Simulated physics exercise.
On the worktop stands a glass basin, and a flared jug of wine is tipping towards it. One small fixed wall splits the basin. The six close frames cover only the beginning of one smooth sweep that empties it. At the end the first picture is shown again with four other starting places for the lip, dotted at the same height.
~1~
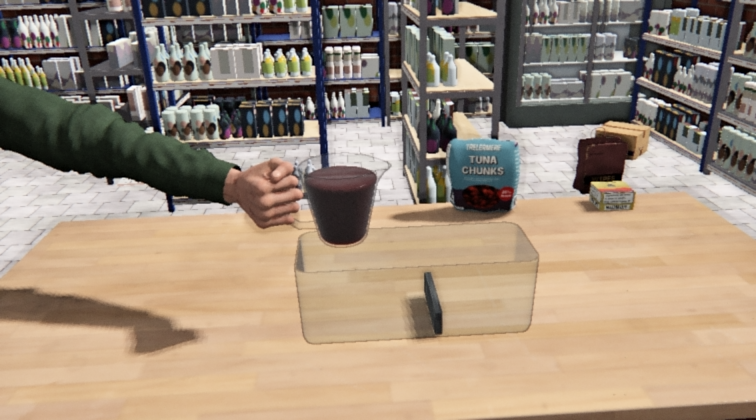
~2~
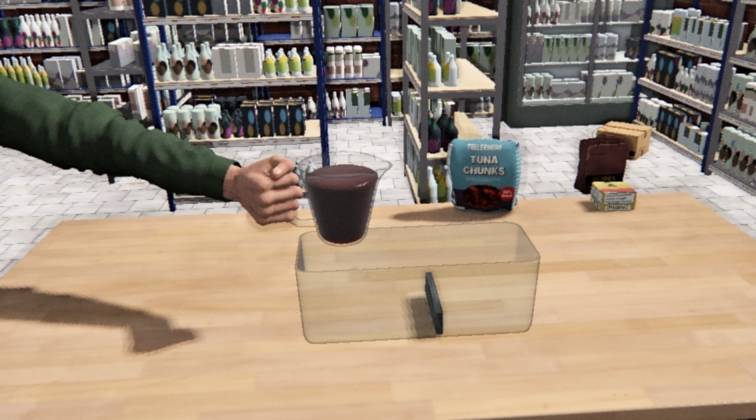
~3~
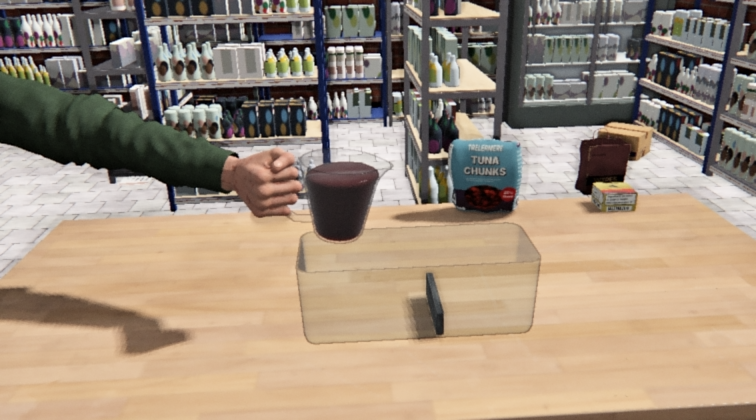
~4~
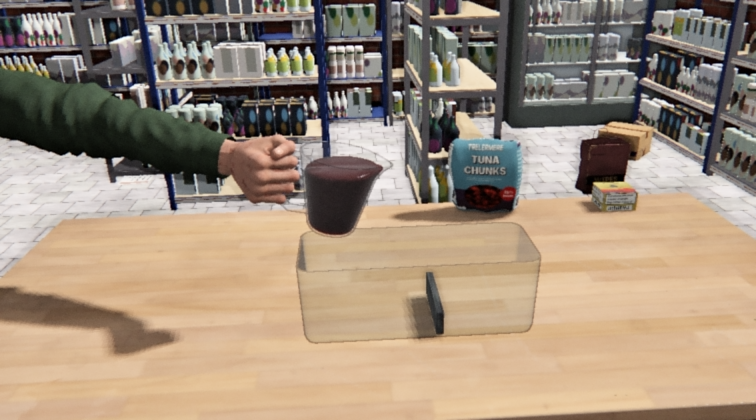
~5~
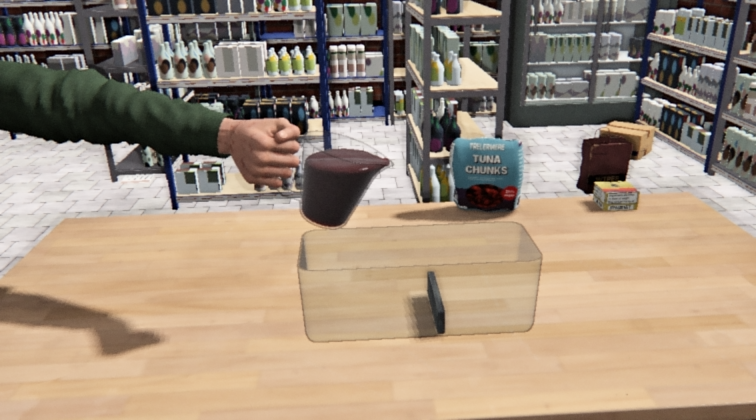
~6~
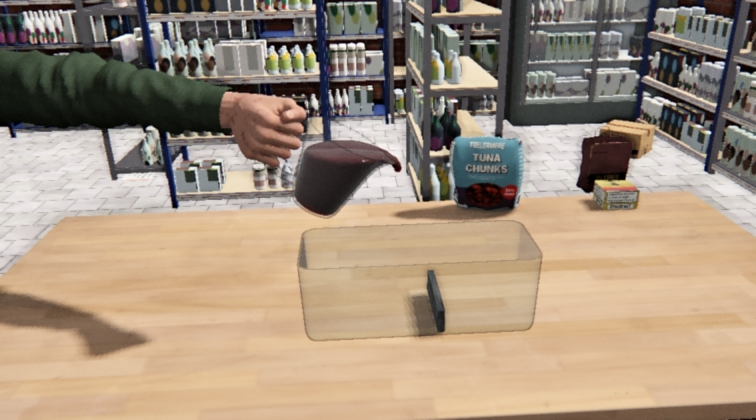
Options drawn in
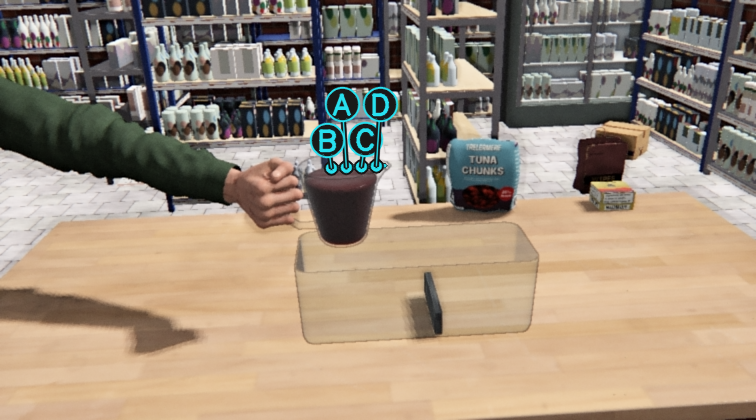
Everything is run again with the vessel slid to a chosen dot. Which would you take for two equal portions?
Go for C.
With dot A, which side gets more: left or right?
The left one.
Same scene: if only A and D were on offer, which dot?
D.
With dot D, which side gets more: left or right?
The right one.
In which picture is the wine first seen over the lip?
In picture 6.
In cyan, A at (346, 167); B at (331, 168); C at (361, 166); D at (376, 166).
If A is chosen, about 91 % ends left of the wall and 7 % right of it.
If B is chosen, about 89 % ends left of the wall and 8 % right of it; 3 % is lost outside.
If C is chosen, about 52 % ends left of the wall and 47 % right of it.
If D is chosen, about 17 % ends left of the wall and 82 % right of it.
